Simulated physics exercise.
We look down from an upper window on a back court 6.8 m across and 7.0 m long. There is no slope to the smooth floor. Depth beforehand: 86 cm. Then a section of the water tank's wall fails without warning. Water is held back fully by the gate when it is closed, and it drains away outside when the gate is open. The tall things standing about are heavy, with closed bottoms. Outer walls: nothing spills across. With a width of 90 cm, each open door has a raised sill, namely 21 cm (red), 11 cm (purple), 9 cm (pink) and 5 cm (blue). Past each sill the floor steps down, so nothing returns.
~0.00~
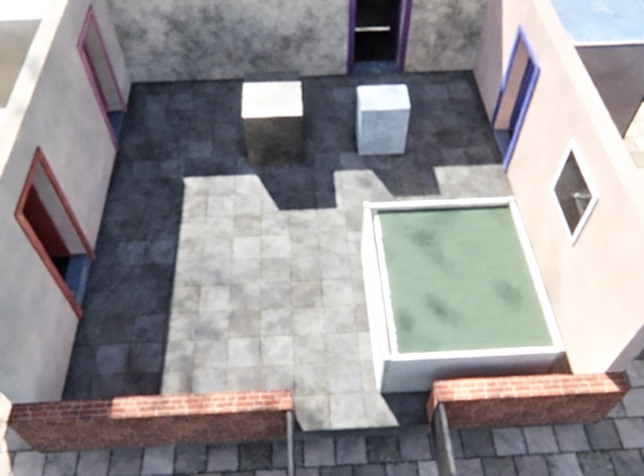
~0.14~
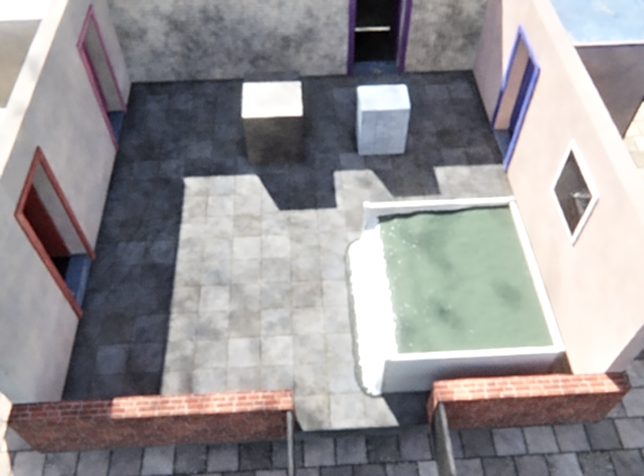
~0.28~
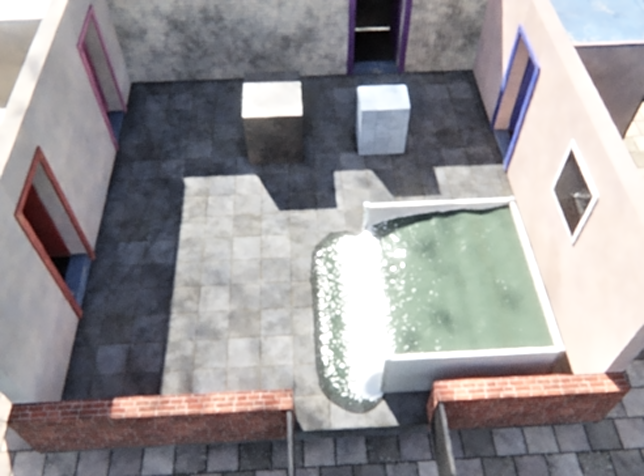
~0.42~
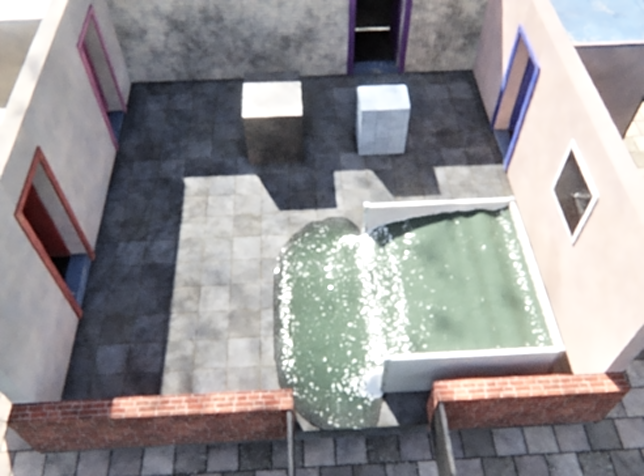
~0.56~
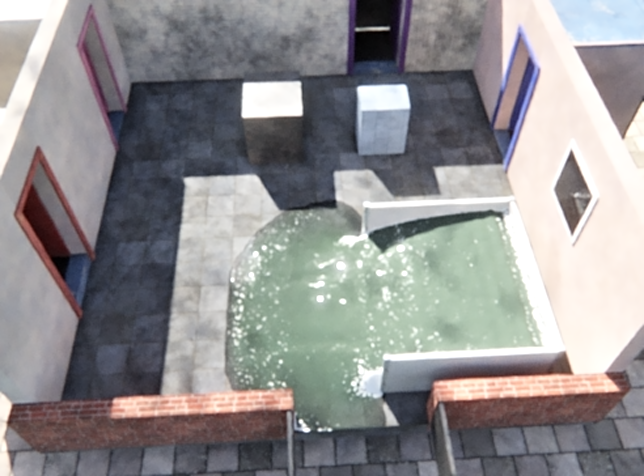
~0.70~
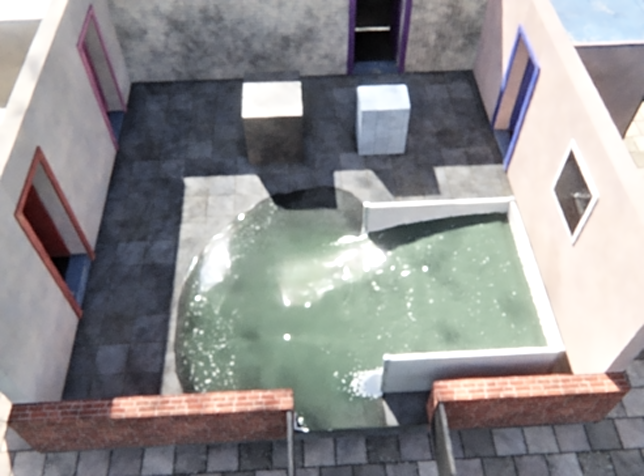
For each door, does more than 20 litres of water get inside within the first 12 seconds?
One by one: My guess is the red door lets through more than the limit, my guess is the purple door lets through less than the limit, my guess is the pink door lets through more than the limit, my guess is the blue door lets through more than the limit.
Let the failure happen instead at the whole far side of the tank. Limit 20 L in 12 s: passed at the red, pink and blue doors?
Here's how it goes: Red falls short, pink exceeds it, blue exceeds it.
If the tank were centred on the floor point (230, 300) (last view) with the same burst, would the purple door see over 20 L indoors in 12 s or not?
Well, purple ends up inside the mark.
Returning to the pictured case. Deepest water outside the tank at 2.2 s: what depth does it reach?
Around 56 centimetres deep.
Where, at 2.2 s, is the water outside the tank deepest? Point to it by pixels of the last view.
Near (56, 425).
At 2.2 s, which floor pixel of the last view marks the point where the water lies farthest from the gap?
About pixel (122, 129).
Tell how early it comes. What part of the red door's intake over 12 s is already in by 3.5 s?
By then it's near 95% of the total.
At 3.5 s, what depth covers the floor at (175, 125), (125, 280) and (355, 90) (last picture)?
About 12, 26 and 0 cm respectively.
After 1.4 s water covers 45 % of the floor and is deepest (48 cm) near (59, 411); red door 37 cm at the sill, 16 L in, purple door not reached, pink door not reached, blue door not reached.
After 2.2 s water covers 50 % of the floor and is deepest (56 cm) near (56, 425); red door 41 cm at the sill, 95 L in, purple door not reached, pink door 4 cm at the sill, 0 L in, blue door not reached.
After 3.5 s water covers 55 % of the floor and is deepest (34 cm) near (132, 85); red door 28 cm at the sill, 188 L in, purple door not reached, pink door 14 cm at the sill, 9 L in, blue door not reached.
After 7.0 s water covers 90 % of the floor and is deepest (20 cm) near (471, 115); red door 8 cm at the sill, 197 L in, purple door 6 cm at the sill, 0 L in, pink door 19 cm at the sill, 53 L in, blue door 11 cm at the sill, 1 L in.
After 12.0 s water covers 100 % of the floor and is deepest (17 cm) near (573, 397); red door 7 cm at the sill, 197 L in, purple door 10 cm at the sill, 0 L in, pink door 8 cm at the sill, 109 L in, blue door 10 cm at the sill, 83 L in.
